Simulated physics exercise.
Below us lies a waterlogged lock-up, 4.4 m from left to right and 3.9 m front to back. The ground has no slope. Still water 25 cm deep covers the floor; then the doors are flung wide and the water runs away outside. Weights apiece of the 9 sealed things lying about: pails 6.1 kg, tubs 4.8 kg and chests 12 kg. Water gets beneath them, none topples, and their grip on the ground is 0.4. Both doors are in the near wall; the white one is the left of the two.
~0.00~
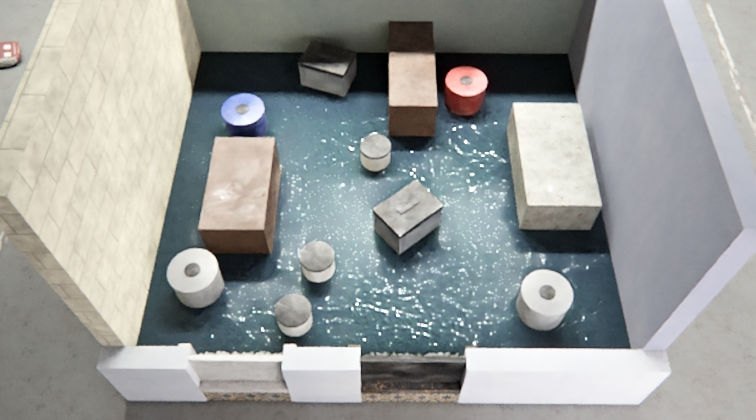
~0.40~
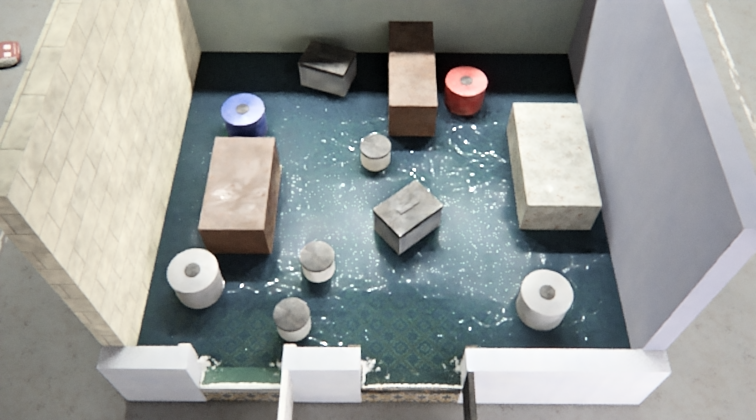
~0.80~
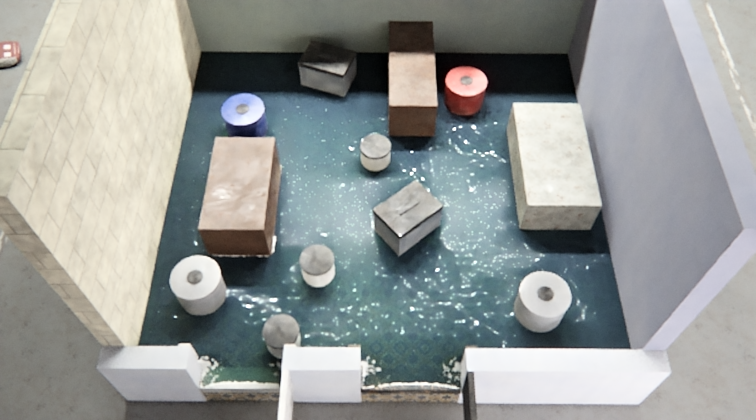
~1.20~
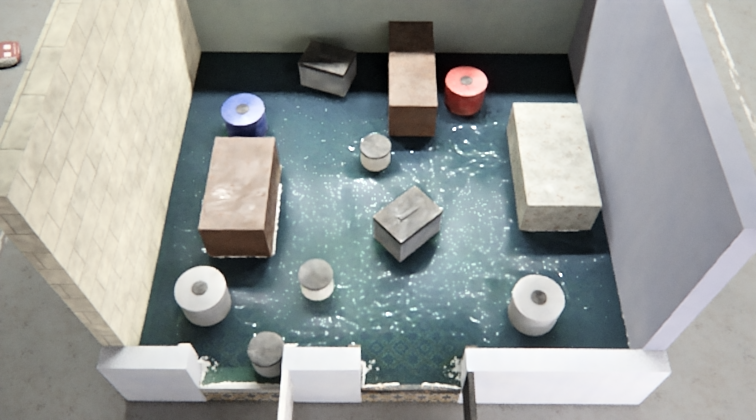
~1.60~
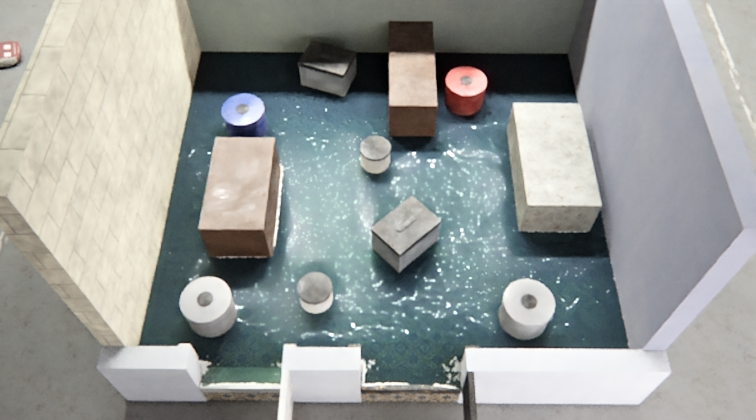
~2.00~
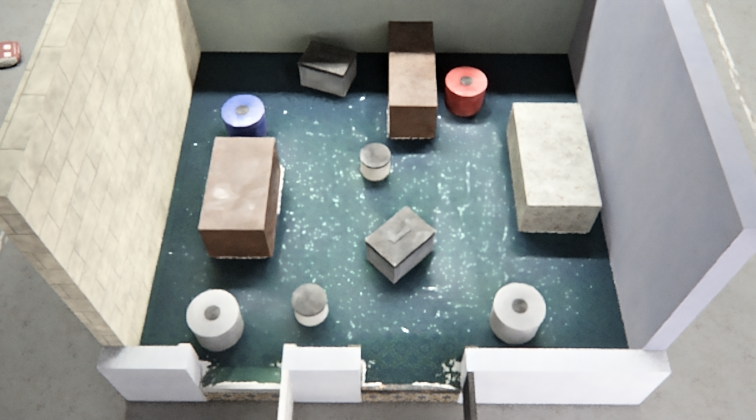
Two doors opened in a flooded room's near wall, and a small grey tub drifted into the left doorway and out of sight while white tubs and a grey chest edged nearer.
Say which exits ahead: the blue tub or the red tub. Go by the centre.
The red one.
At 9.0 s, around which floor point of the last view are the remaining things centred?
At about (324, 202).
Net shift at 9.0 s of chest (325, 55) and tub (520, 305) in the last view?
In that order: 40 cm, washed out.
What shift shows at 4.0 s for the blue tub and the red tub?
About 30 and 50 cm.
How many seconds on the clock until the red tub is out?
Near 16.5 s.
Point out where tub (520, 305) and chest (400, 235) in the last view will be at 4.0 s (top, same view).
Around (455, 325) and (382, 309).
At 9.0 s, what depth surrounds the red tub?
About 13 cm.
After 4.0 s the blue tub is near (235, 132), 0.3 m from its start, afloat; the red tub is near (460, 117), 0.5 m from its start, afloat; 3 of 9 are out; 6 afloat.
After 9.0 s the blue tub is near (208, 133), 0.4 m from its start, afloat; the red tub is near (419, 195), 1.6 m from its start, afloat; 5 of 9 are out; 4 afloat.
After 16.0 s the blue tub is near (180, 235), 1.5 m from its start, afloat; the red tub is near (387, 349), 3.2 m from its start, afloat; 6 of 9 are out; 3 afloat.
After 20.0 s the blue tub is near (195, 294), 2.1 m from its start, afloat; the red tub has gone out (at 16.4 s); 7 of 9 are out; 2 afloat.
